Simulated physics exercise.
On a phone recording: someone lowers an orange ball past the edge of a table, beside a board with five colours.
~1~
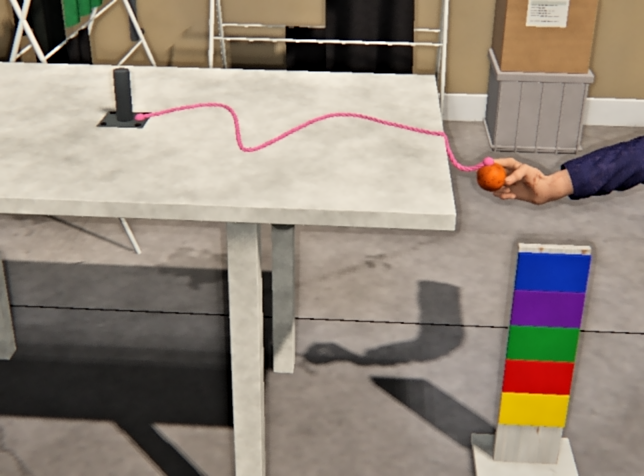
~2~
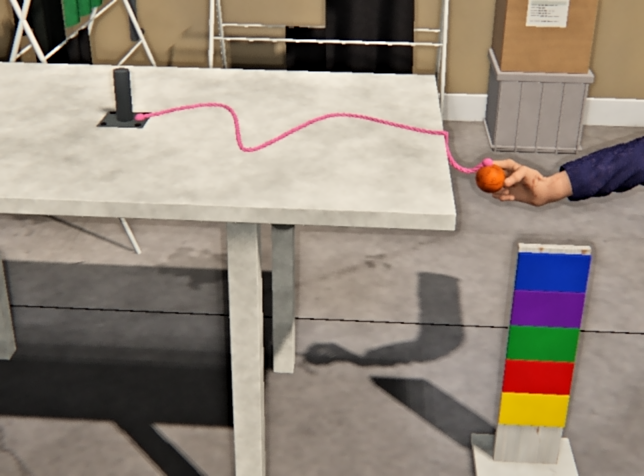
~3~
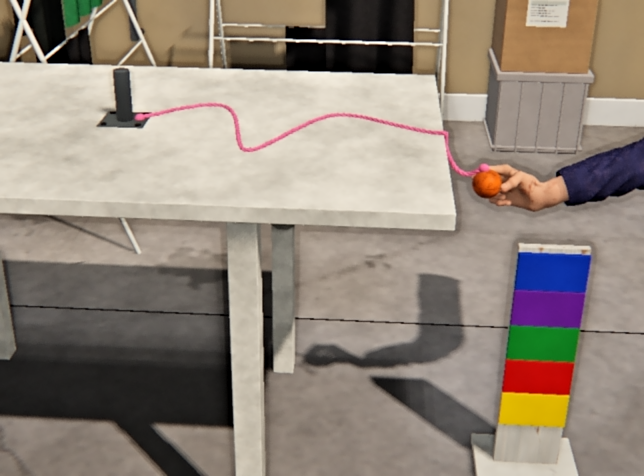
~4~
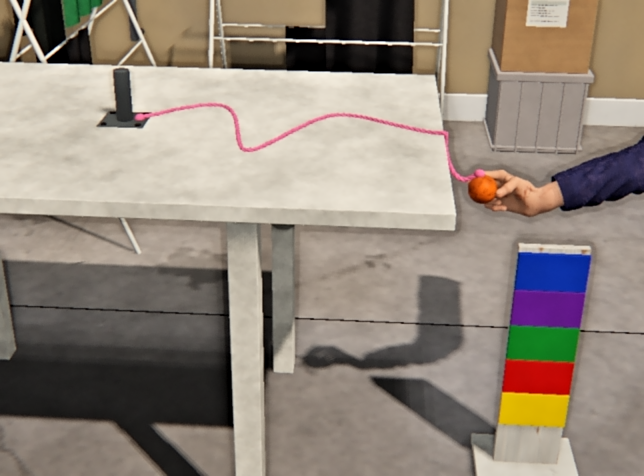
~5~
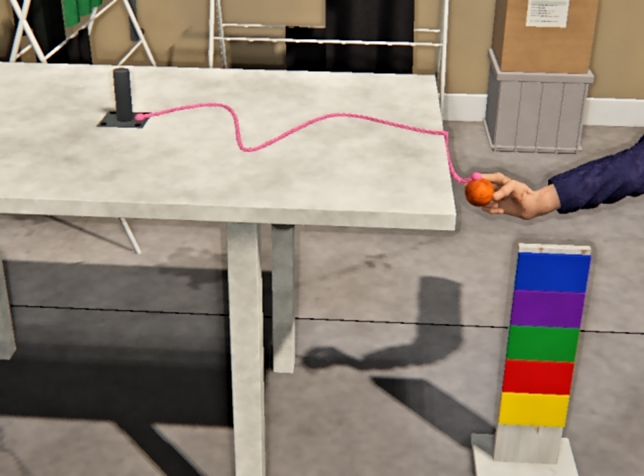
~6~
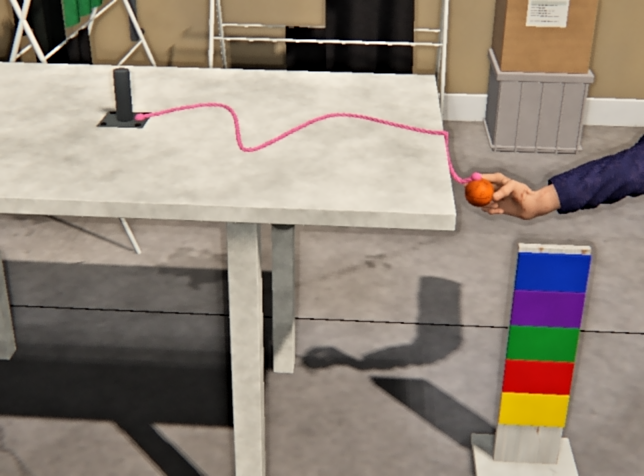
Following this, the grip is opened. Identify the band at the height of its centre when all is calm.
Its centre is at red.
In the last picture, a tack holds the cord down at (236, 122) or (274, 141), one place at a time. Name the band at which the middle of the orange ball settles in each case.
Going through them one at a time, the answers are green; blue.
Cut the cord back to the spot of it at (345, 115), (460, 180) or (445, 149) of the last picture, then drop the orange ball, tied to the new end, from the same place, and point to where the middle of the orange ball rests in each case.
Near (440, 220), (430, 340) and (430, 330).
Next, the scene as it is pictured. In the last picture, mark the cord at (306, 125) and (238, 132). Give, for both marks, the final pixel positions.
First: (444, 156). Second: (316, 129).
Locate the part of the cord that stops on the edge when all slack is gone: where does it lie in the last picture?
That spot is near (298, 129).
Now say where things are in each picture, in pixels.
Orange ball (491, 177); blue (553, 274); purple (548, 310); green (543, 345); red (538, 379); yellow (534, 411), in the first frame.
Orange ball (491, 179); cord through (180, 109) (236, 121) (263, 146) (322, 119) (406, 128), in the second frame.
Orange ball (487, 184), in the third frame.
Orange ball (483, 189); cord through (180, 109) (236, 121) (263, 146) (322, 119) (406, 128), in the fourth frame.
Orange ball (480, 193), in the fifth frame.
Orange ball (480, 193); cord through (180, 109) (236, 121) (263, 146) (322, 119) (406, 128), in the sixth frame.
Soon after, ball near (433, 351); level with green.
After that, ball near (420, 367); level with red.
In the end, ball near (425, 369); level with red. The red one.
